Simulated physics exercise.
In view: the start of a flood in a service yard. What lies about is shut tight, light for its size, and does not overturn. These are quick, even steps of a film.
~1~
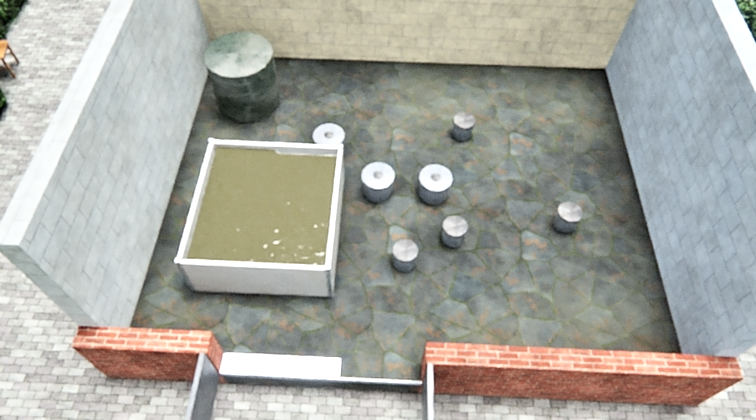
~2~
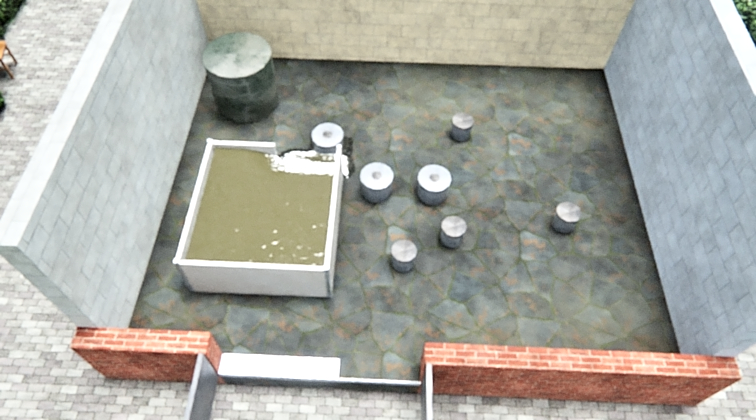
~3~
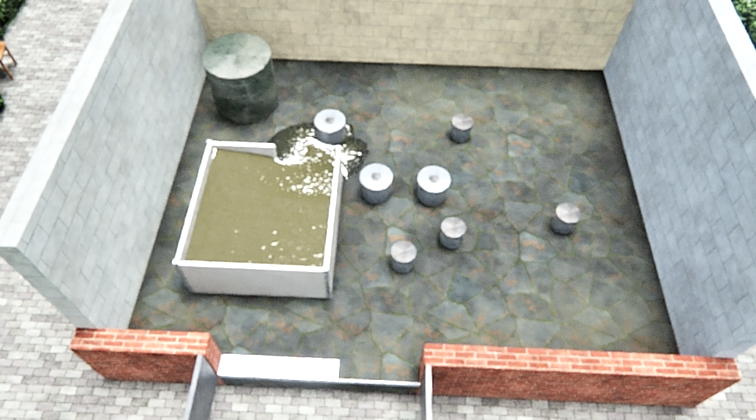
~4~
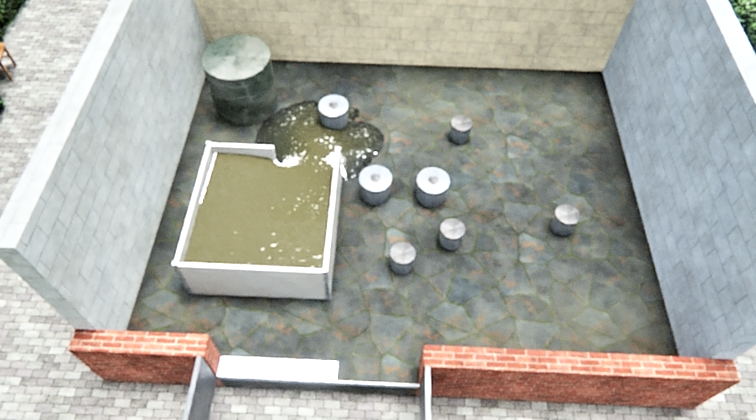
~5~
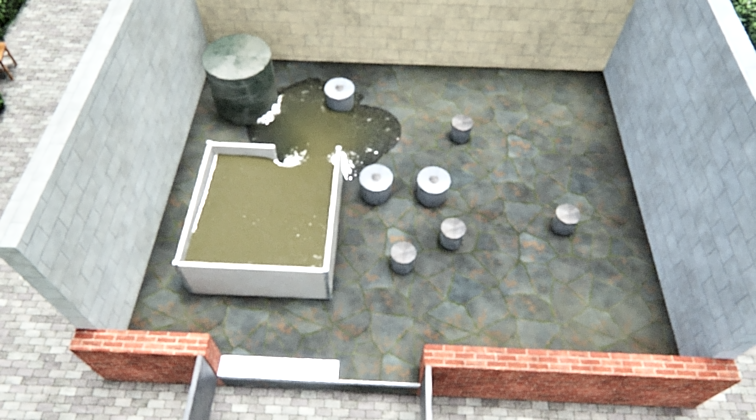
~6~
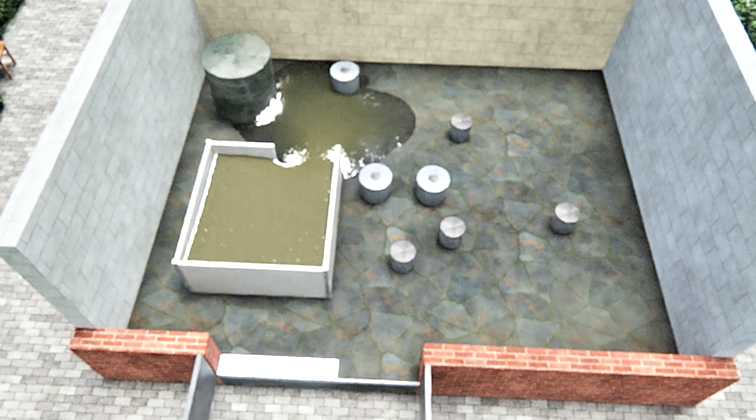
Murky water pouring from a breached corner of a white-walled tank, spreading across stone paving and pushing one grey tub toward the back wall.
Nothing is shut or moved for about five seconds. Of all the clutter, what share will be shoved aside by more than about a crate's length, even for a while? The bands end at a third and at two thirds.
It is not even a third.
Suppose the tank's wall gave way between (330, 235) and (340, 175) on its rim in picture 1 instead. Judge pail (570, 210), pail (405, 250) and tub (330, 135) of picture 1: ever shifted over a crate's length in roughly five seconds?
One after the other: That far or more, swept aside, not that far.
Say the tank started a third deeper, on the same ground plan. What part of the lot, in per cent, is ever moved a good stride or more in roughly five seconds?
Roughly 10 per cent.
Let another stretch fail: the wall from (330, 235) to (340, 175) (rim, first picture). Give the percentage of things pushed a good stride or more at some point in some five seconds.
Close to 90 %.
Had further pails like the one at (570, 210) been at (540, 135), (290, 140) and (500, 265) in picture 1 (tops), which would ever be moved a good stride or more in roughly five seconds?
As listed: Never so far, yes, never so far.
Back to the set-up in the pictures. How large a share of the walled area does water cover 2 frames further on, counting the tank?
Close to 25 %.
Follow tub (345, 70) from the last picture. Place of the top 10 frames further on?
Around (397, 54).
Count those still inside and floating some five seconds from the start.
1 of them.
A moment on, 1 of 7 are well off their spots; 0 afloat.
Next, 1 of 7 are well off their spots; 1 afloat.
Later, 1 of 7 are well off their spots; 1 afloat.
In the end, 1 of 7 are well off their spots, and 1 have been at some point; 1 afloat.
